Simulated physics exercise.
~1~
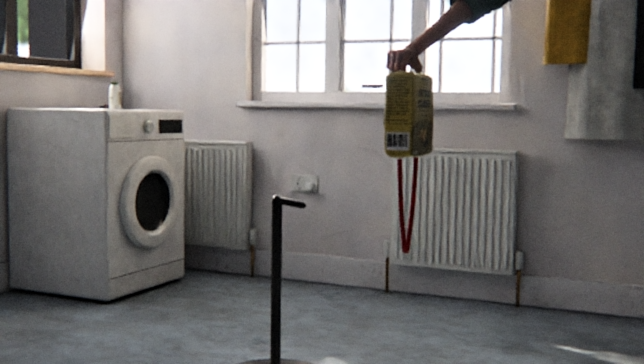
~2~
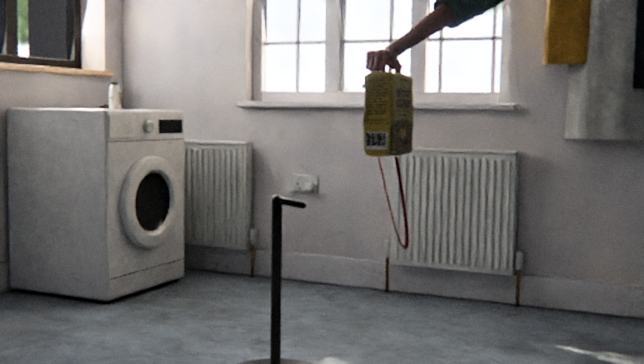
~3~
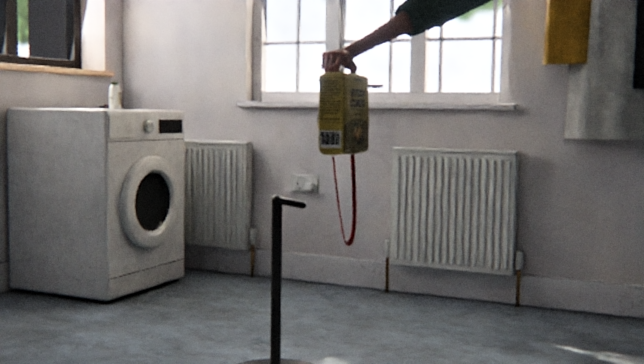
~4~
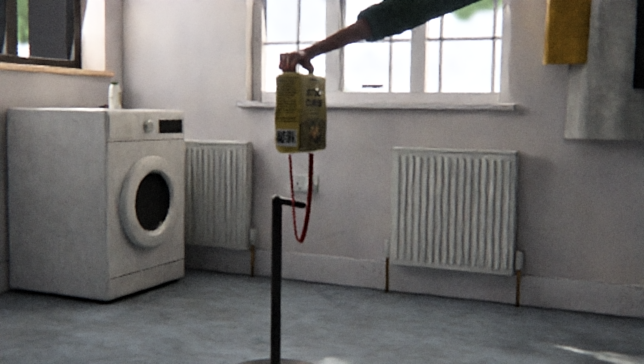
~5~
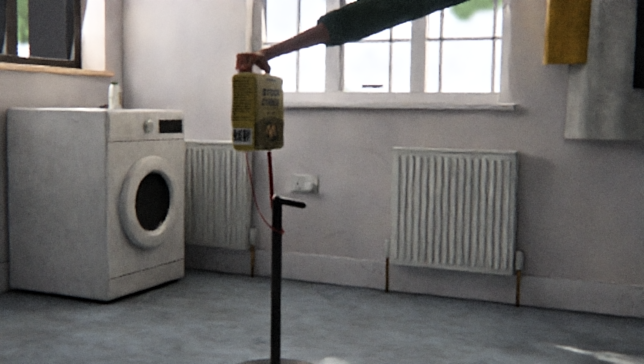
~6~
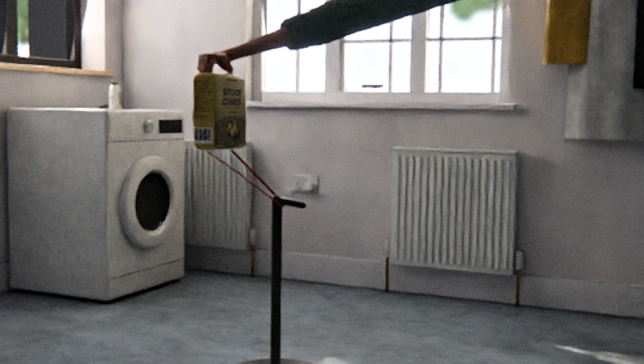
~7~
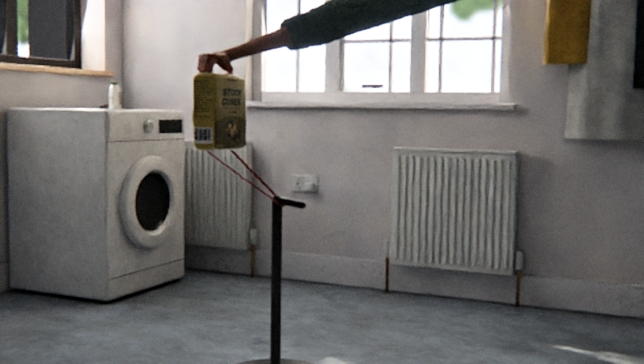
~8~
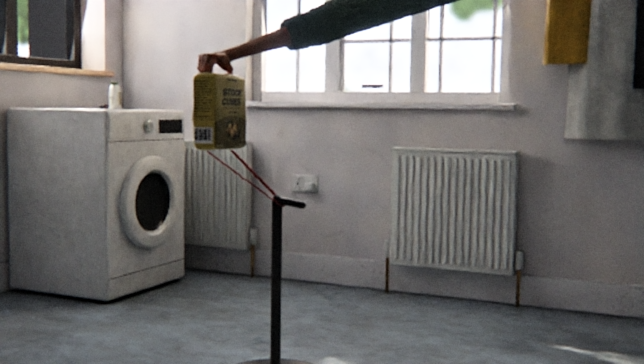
A hand carries a yellow sack left over a post until its red loop catches.
